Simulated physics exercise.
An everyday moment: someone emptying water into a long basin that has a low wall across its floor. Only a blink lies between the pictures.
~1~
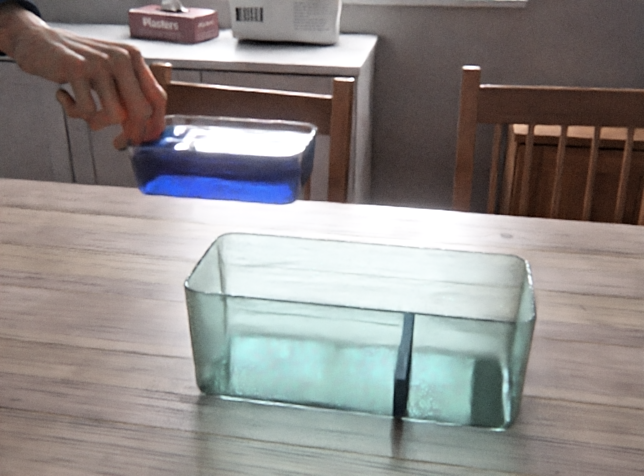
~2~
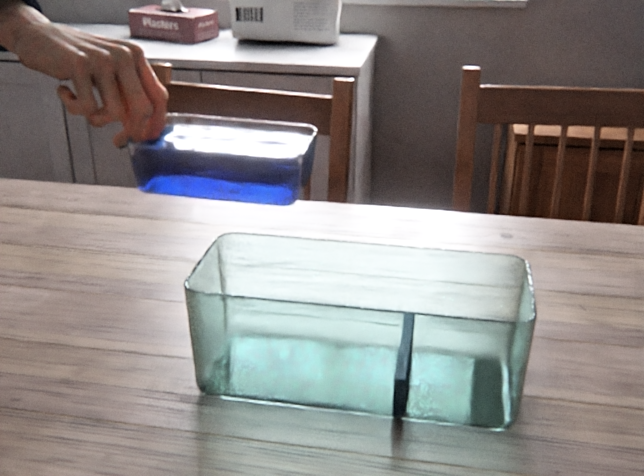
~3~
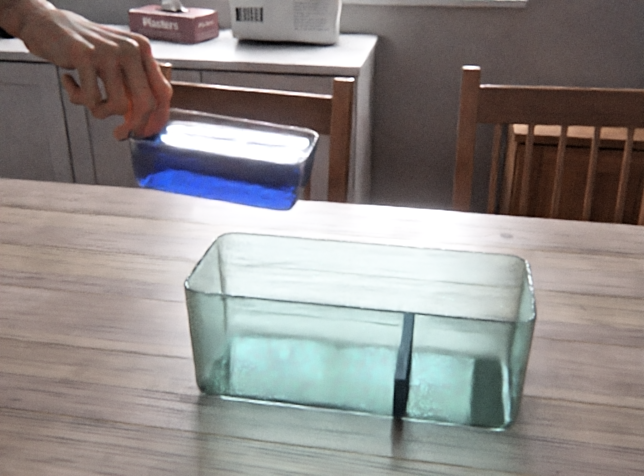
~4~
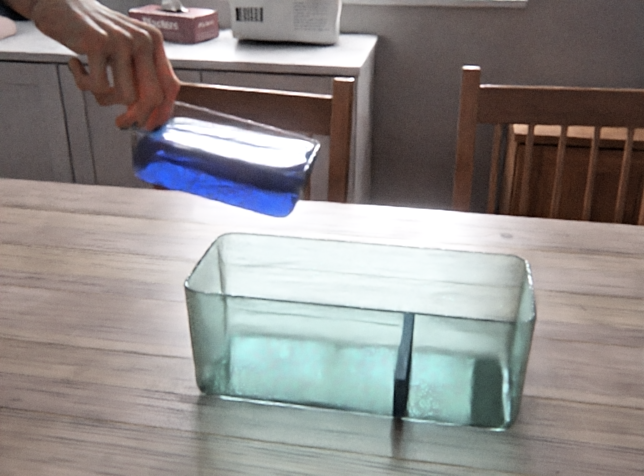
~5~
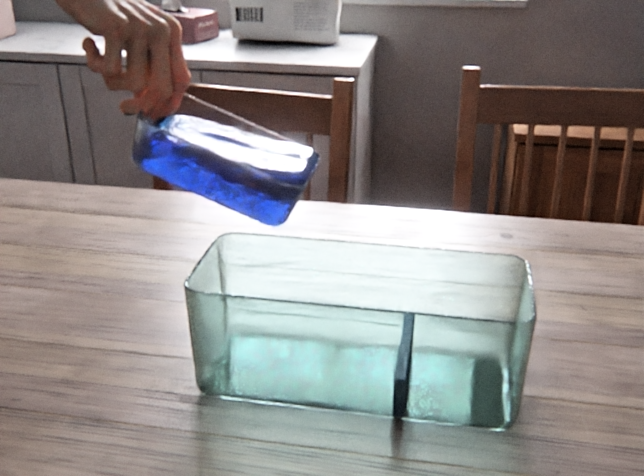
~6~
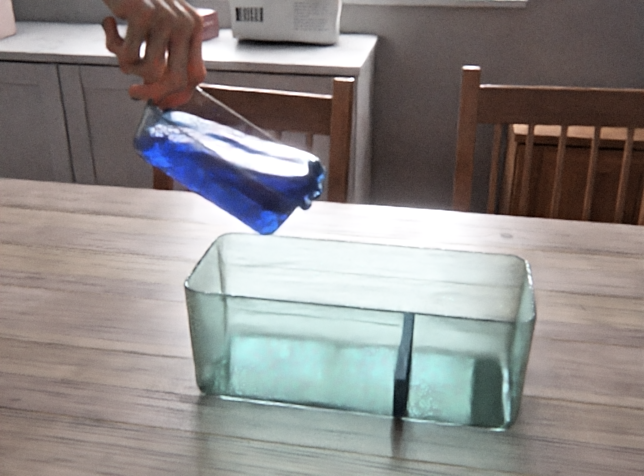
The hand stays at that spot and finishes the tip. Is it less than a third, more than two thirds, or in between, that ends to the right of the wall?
The share right of the wall is not even a third.
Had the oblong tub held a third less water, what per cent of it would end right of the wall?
It comes to 5 per cent or so.
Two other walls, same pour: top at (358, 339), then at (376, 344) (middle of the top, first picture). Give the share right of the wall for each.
First some 50, then 20 per cent.
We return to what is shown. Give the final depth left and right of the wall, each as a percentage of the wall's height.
The left part 40 per cent, the right part 10.
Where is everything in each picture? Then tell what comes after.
The first frame shows tilt 0°; pouring edge (309, 142); surface from (148, 136) to (307, 147); the long basin's rim runs from (202, 260) to (532, 290); the wall's top is at (405, 345).
The second frame shows tilt 1°; pouring edge (310, 144); surface from (148, 135) to (308, 147).
The third frame shows tilt 6°; pouring edge (311, 151); surface from (149, 133) to (309, 151).
The fourth frame shows tilt 12°; pouring edge (312, 161); surface from (152, 129) to (312, 155).
The fifth frame shows tilt 22°; pouring edge (311, 174); surface from (153, 126) to (301, 159); 3 per cent is over the edge.
The sixth frame shows tilt 32°; pouring edge (308, 188); surface from (154, 122) to (284, 160); 10 per cent is over the edge.
A moment on, the oblong tub is tipped on its side and 5 per cent is still to pour, 68 is left of the wall and 0 right of it.
Next, the oblong tub is tipped on its side and 1 per cent is still to pour, 83 is left of the wall and 4 right of it.
Then the oblong tub is tipped on its side and 0 per cent is still to pour, 83 is left of the wall and 10 right of it.
Later the oblong tub is tipped on its side and 0 per cent is still to pour, 83 is left of the wall and 10 right of it.
Finally, 83 per cent lies left of the wall, 10 right of it and 7 outside.
